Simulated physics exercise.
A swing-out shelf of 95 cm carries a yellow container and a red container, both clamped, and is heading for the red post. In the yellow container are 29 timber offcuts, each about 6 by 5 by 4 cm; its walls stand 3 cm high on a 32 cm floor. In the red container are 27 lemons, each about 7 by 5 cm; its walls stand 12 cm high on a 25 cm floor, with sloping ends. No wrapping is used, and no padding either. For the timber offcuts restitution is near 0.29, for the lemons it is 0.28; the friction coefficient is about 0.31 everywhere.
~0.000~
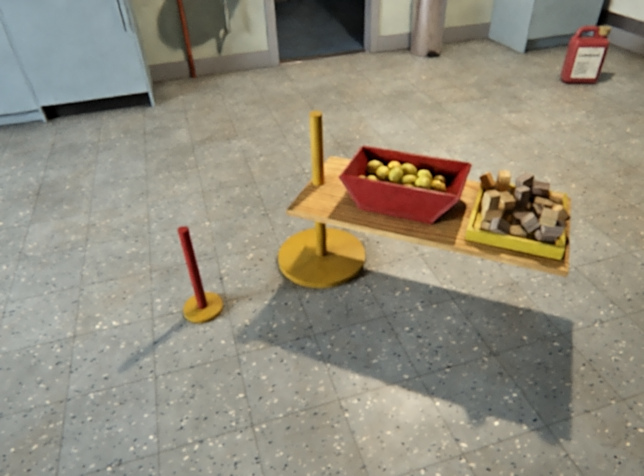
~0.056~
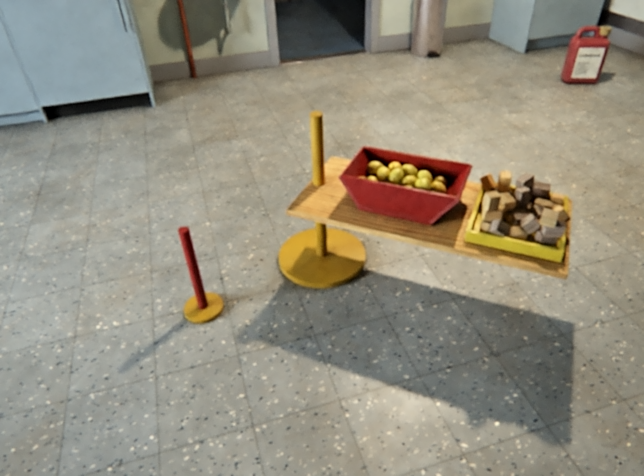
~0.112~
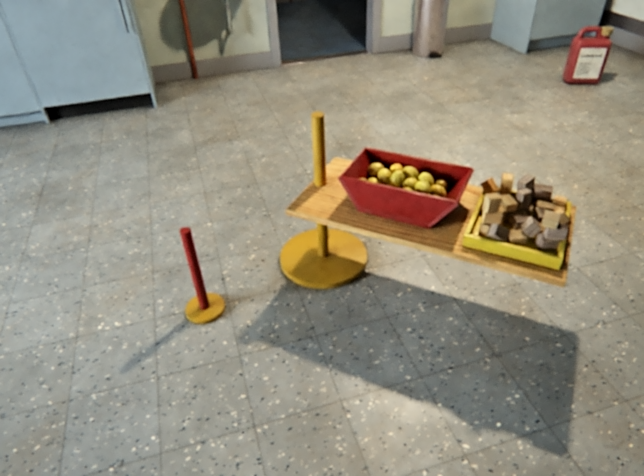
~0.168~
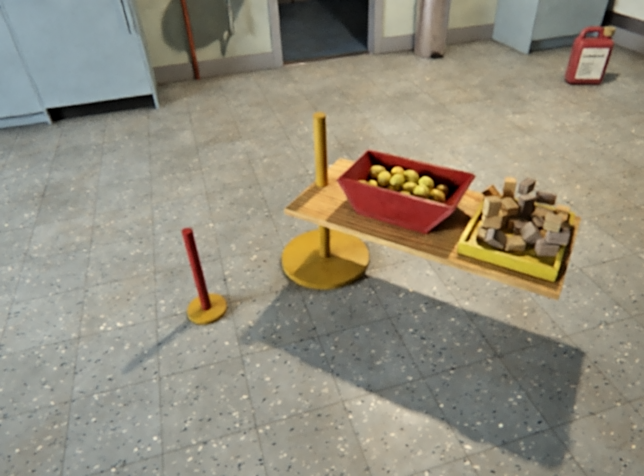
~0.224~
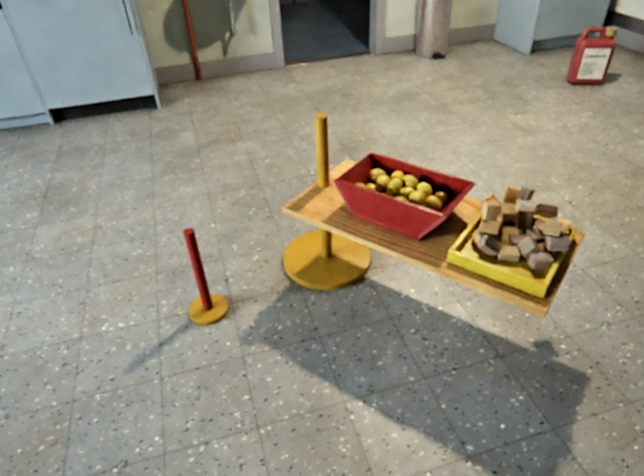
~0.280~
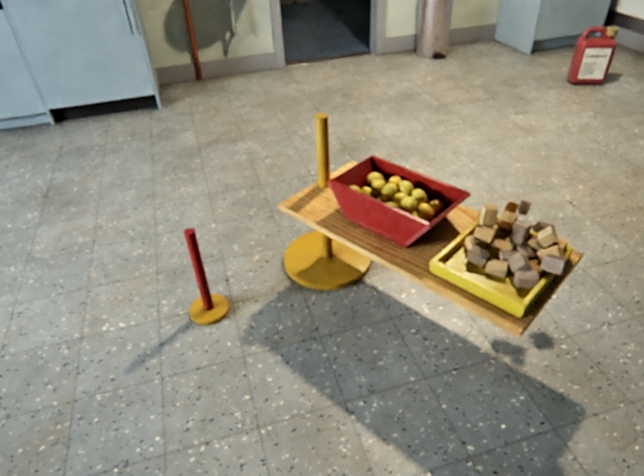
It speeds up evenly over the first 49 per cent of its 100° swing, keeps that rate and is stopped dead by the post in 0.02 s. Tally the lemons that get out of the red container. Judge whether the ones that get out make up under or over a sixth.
Under a sixth.
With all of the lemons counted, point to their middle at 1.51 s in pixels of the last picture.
Somewhere around pixel (266, 219).
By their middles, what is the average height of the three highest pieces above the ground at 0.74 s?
Height, averaged: Around 54 cm.
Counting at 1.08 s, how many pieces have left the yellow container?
Yellow container: Roughly 12 out by then.
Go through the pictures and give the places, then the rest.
In the first picture (each is followed by its nearest rim corner in this view; the camera pans a little), red container, (457, 196); yellow container, (563, 247); turned through 0°; none out.
In the second picture, red container, (457, 198); yellow container, (562, 249); turned through 1°.
In the third picture, red container, (455, 201); yellow container, (561, 256); turned through 3°.
In the fourth picture, red container, (451, 207); yellow container, (557, 268); turned through 7°; 3 out, the lowest offcut at (545, 198).
In the fifth picture, red container, (443, 215); yellow container, (546, 284); turned through 13°; 3 out, the lowest offcut at (546, 211).
In the sixth picture, red container, (429, 224); yellow container, (525, 304); turned through 20°; 3 out, the lowest offcut at (544, 230).
After 0.66 s, end of the swing.
After 0.74 s, yellow container 18 in, 11 out and red container 27 in, 0 out.
After 0.86 s, yellow container 18 in, 11 out and red container 26 in, 1 out.
After 1.08 s, yellow container 18 in, 11 out and red container 26 in, 1 out.
Final count (at 1.51 s), yellow container 18 in, 11 out and red container 26 in, 1 out. Asked share, 1 of 27, 4 per cent.
